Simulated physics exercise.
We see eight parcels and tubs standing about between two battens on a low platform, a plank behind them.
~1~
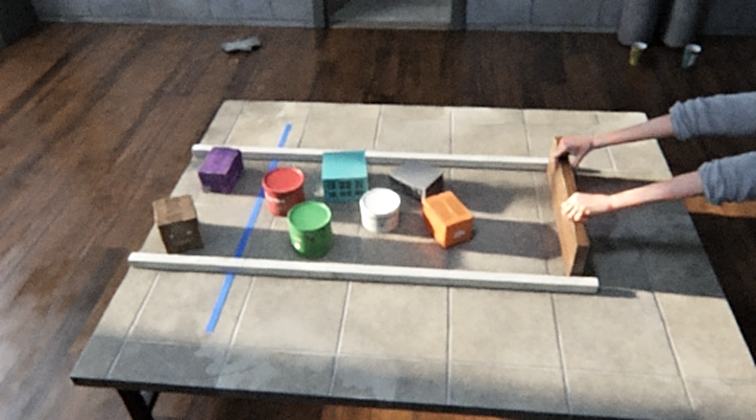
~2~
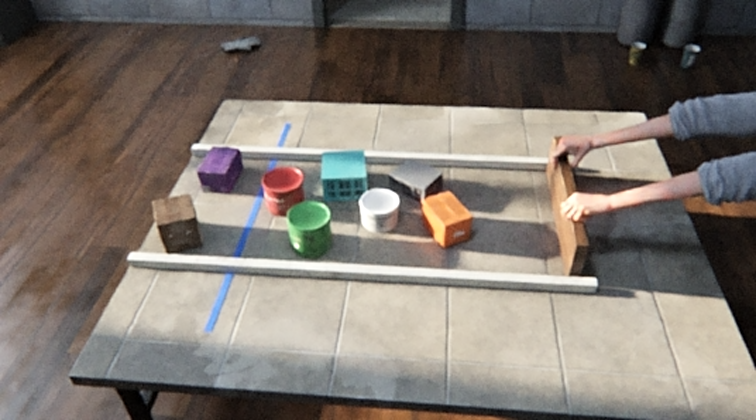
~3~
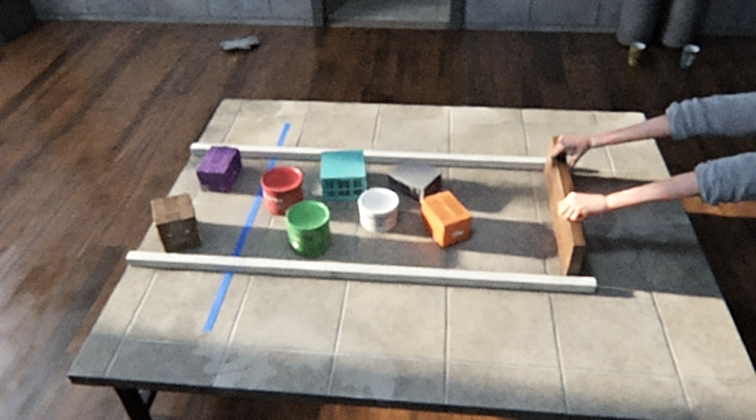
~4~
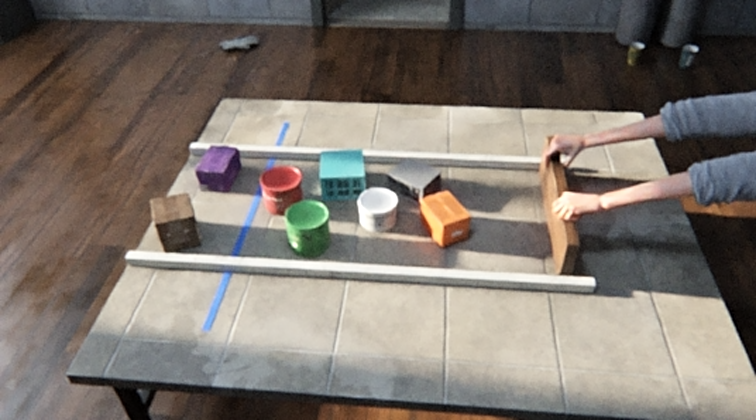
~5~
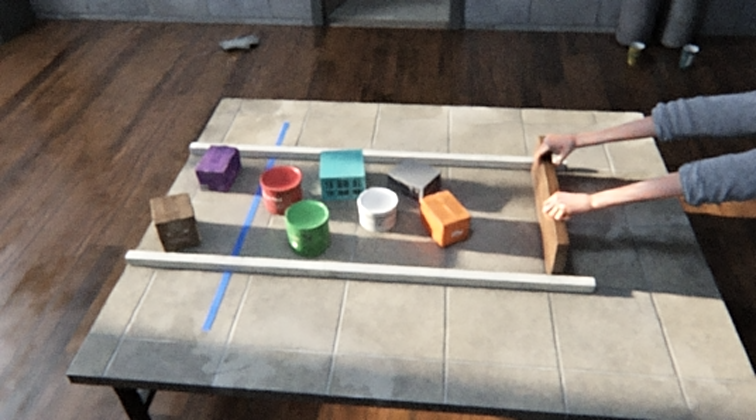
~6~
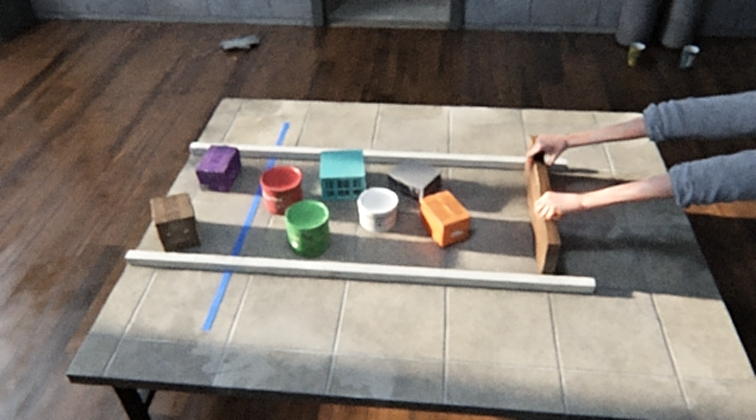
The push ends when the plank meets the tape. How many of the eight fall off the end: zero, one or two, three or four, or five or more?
Here the number that fall off is one or two.
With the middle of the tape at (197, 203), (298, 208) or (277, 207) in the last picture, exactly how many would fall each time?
The counts: 5, 0 and 0.
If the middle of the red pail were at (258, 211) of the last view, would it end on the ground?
The red pail is kept.
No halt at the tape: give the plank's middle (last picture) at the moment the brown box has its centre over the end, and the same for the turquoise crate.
About (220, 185), and (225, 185) for the other.
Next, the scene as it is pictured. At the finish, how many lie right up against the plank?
It touches 3.
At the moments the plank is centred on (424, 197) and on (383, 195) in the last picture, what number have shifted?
3 and 5.
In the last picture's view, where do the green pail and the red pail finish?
The green pail stops around (216, 228); the red pail around (167, 193).
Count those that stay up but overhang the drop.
1 of them.
A little later, none off yet; brown box at rest near (177, 222); purple box at rest near (219, 168); red pail at rest near (283, 191).
Next, none off yet; brown box at rest near (177, 222); purple box at rest near (219, 168); red pail shifted a little near (271, 193).
Later still, none off yet; brown box at rest near (177, 222); purple box moving near (216, 168); red pail shifted well along near (218, 196).
When it is over, the number that fall off is one or two; down, purple box.
